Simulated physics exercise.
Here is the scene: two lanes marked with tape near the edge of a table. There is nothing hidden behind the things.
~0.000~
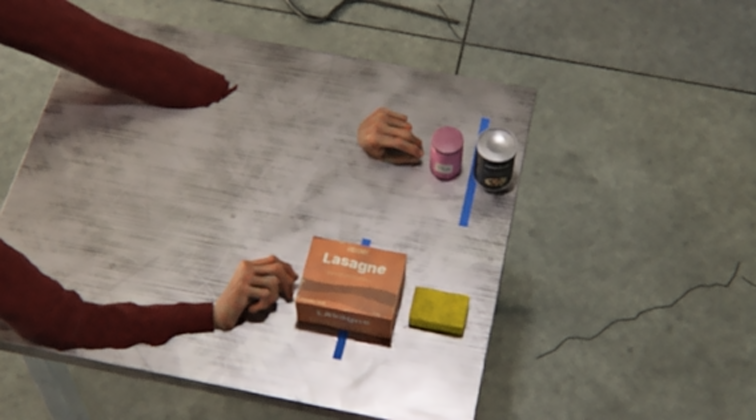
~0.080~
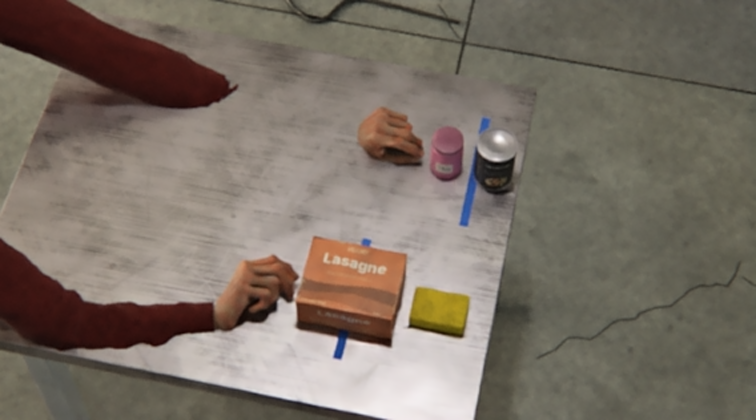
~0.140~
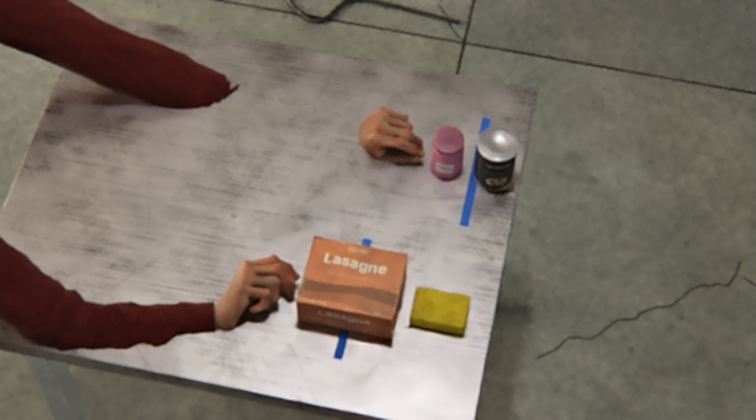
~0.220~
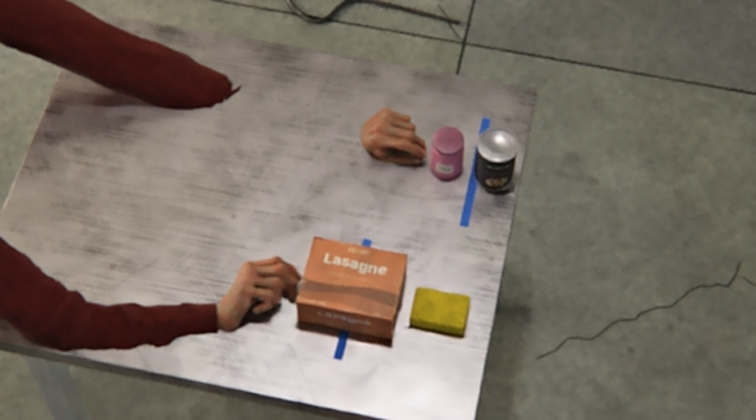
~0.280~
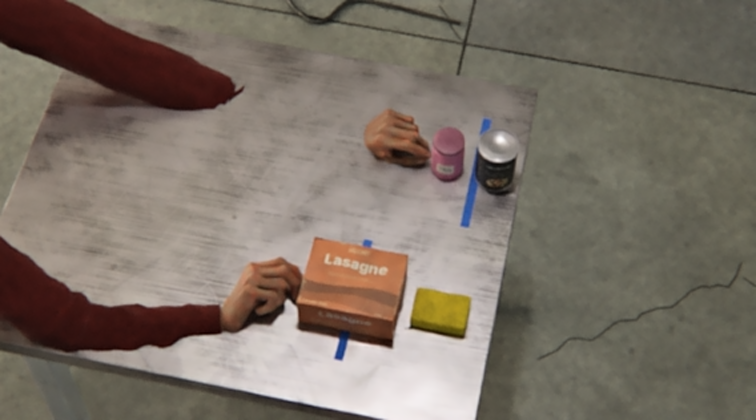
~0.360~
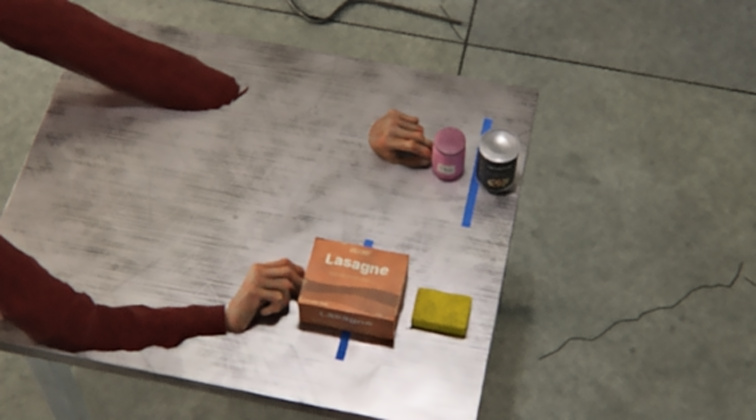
Two hands in dark red sleeves edging slightly right beside a lasagne box and pink jar on a table, the objects barely moving.
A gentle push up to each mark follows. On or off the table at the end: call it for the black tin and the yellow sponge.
Calls: Black tin off, yellow sponge on.
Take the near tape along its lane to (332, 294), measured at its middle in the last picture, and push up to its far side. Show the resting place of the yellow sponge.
It comes to rest around (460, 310).
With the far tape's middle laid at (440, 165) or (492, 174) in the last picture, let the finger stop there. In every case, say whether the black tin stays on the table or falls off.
Well, the first time it never leaves the tabletop, and the second time it leaves the tabletop.
By 1.50 s, black tin tilted by 19° near (543, 171); yellow sponge shifted about its own width near (482, 319).
By 1.80 s, black tin dropping near (576, 276); yellow sponge shifted about its own width near (482, 319).
When it is over (2.1 s), the black tin drops to the floor; the yellow sponge is still on the table, near (482, 319).
